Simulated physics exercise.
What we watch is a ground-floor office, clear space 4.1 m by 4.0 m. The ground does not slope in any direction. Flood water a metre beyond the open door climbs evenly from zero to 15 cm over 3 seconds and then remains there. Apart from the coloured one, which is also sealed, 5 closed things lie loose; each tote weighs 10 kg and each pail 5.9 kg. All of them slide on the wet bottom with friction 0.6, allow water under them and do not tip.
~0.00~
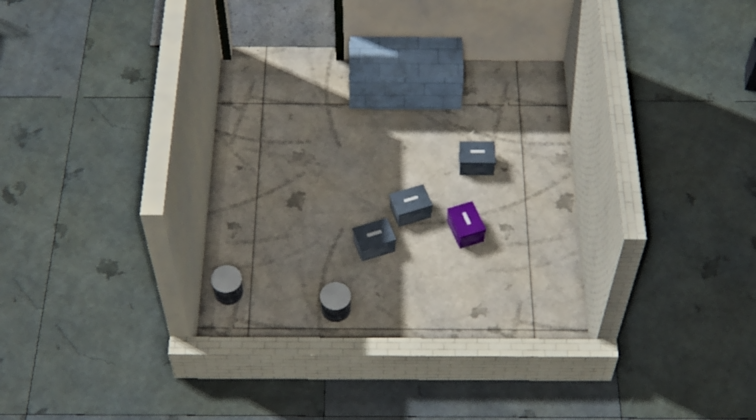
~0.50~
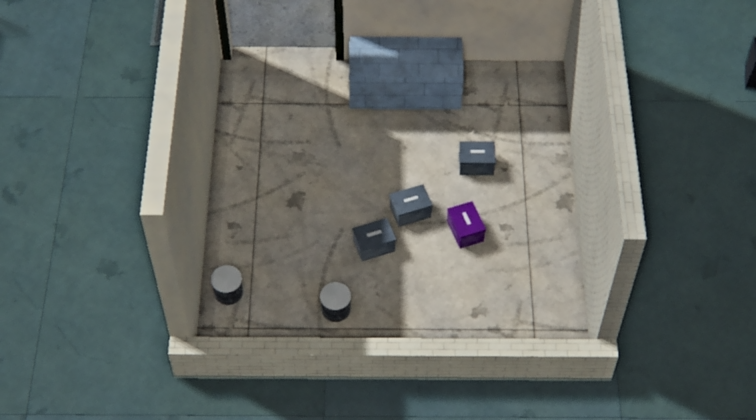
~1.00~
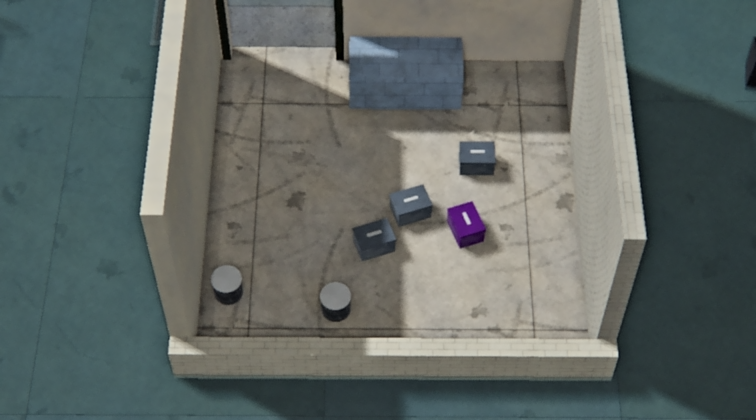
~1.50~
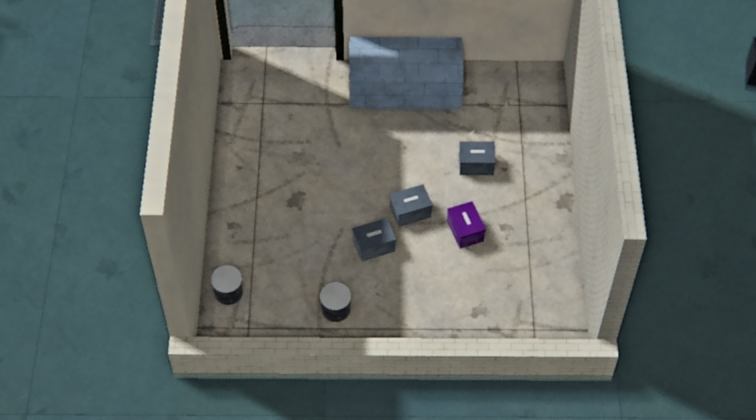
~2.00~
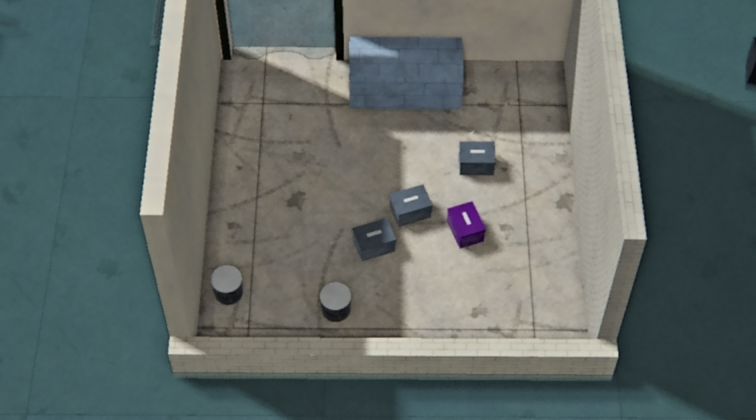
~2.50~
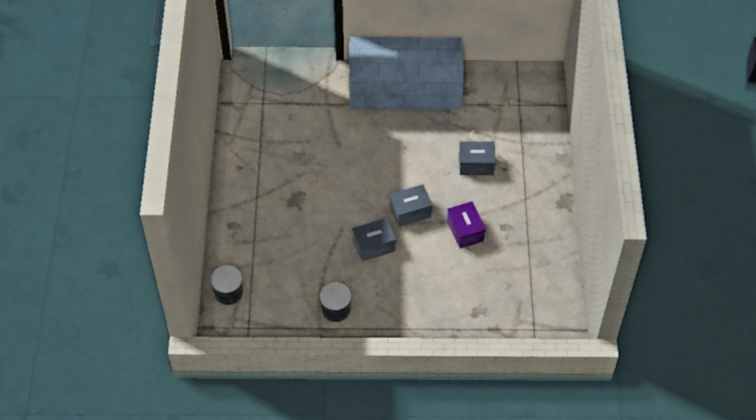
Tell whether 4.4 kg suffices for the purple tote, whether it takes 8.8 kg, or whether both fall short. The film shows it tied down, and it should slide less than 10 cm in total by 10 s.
It takes only the lighter ballast.
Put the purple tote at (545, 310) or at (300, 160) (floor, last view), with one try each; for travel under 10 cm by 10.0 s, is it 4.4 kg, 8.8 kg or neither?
First try the heavier suffices, second try none suffices.
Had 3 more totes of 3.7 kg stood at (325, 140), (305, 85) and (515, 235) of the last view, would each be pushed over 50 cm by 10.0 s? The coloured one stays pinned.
Result, in order - exceeds it; exceeds it; falls shy.
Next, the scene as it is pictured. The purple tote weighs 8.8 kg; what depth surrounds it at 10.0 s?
Depth: Approx. 2 cm.
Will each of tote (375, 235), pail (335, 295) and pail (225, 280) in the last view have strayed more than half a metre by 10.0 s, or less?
In that order: Below, beyond, beyond.
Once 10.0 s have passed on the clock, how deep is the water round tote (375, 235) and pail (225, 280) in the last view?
I'd put it at 5 cm and 11 cm respectively.
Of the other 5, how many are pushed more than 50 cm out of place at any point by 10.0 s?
2.
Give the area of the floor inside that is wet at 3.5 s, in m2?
2.5 m2.
After 3.5 s the purple tote would be 0 cm from its start with 4.4 kg and 0 cm from its start with 8.8 kg; 0 cm of water round it then.
After 4.5 s the purple tote would be 0 cm from its start with 4.4 kg and 0 cm from its start with 8.8 kg; 0 cm of water round it then.
After 7.0 s the purple tote would be 0 cm from its start with 4.4 kg and 0 cm from its start with 8.8 kg; 1 cm of water round it then.
After 10.0 s the purple tote would be 0 cm from its start with 4.4 kg and 0 cm from its start with 8.8 kg; 2 cm of water round it then.
